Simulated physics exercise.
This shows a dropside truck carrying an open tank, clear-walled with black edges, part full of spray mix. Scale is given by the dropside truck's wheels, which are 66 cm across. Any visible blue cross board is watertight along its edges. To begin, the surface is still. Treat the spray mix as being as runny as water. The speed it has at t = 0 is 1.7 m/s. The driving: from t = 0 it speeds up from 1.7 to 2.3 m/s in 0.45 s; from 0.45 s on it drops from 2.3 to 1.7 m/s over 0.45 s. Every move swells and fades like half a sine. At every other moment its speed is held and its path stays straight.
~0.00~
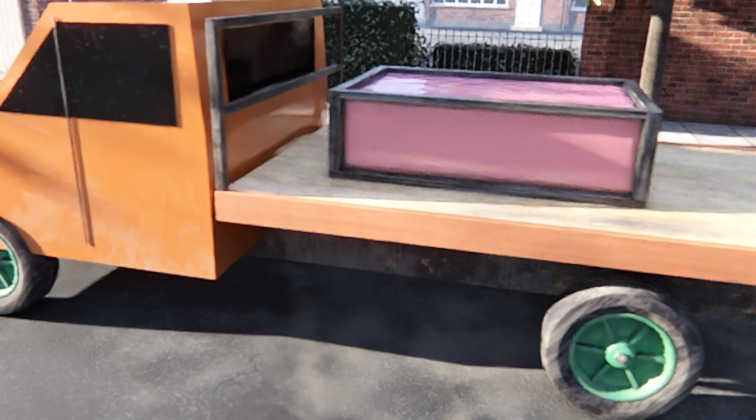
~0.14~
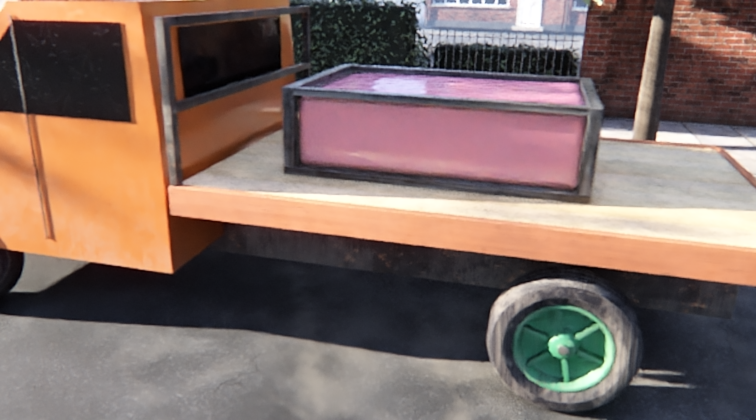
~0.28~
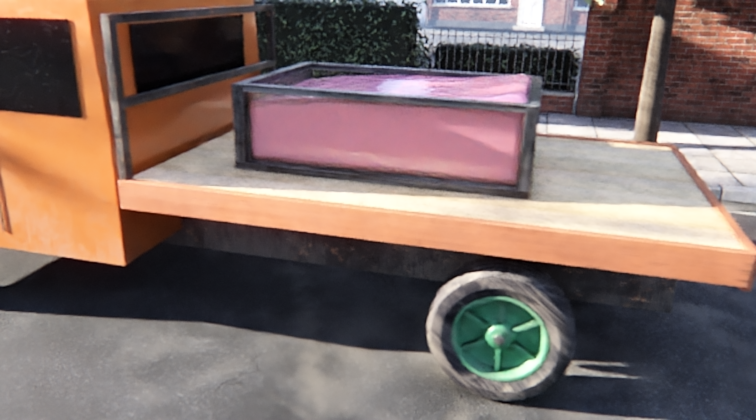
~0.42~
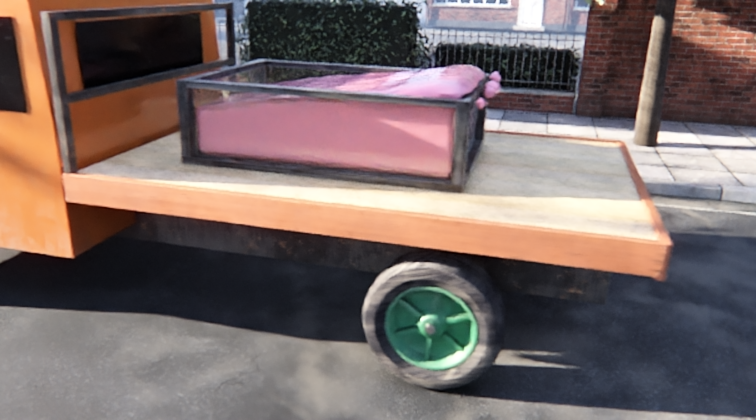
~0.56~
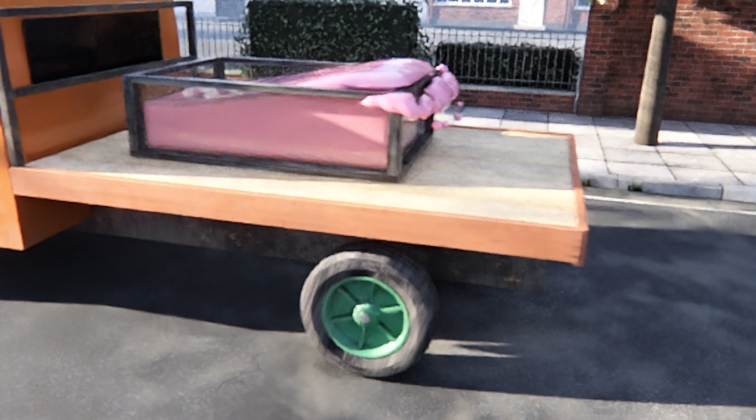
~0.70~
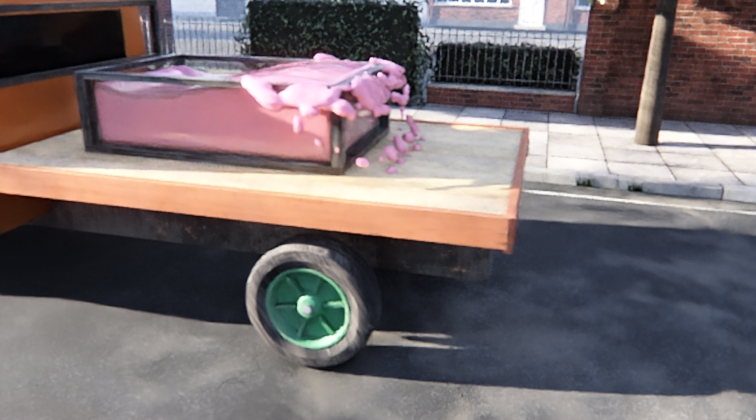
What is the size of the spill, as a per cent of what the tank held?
About 12 per cent.
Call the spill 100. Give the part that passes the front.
Close to 30 per cent goes that way.
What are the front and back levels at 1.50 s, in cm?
Front: 44 cm; back: 24 cm.
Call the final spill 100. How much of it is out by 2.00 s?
By then about 70 per cent is out.
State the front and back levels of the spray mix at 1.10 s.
At the front 50 cm, at the back 26 cm.
After 1.10 s the surface is 51 cm up at the front and 26 cm at the back; 3 per cent is out, over the back, a little elsewhere.
After 1.50 s the surface is 43 cm up at the front and 24 cm at the back; 7 per cent is out, over the front and the back, a little elsewhere.
After 2.00 s the surface is 25 cm up at the front and 47 cm at the back; 8 per cent is out, over the front and the back, a little elsewhere.
After 3.88 s 12 per cent is out, over the back and the front, a little elsewhere, 57 of 460 litres.
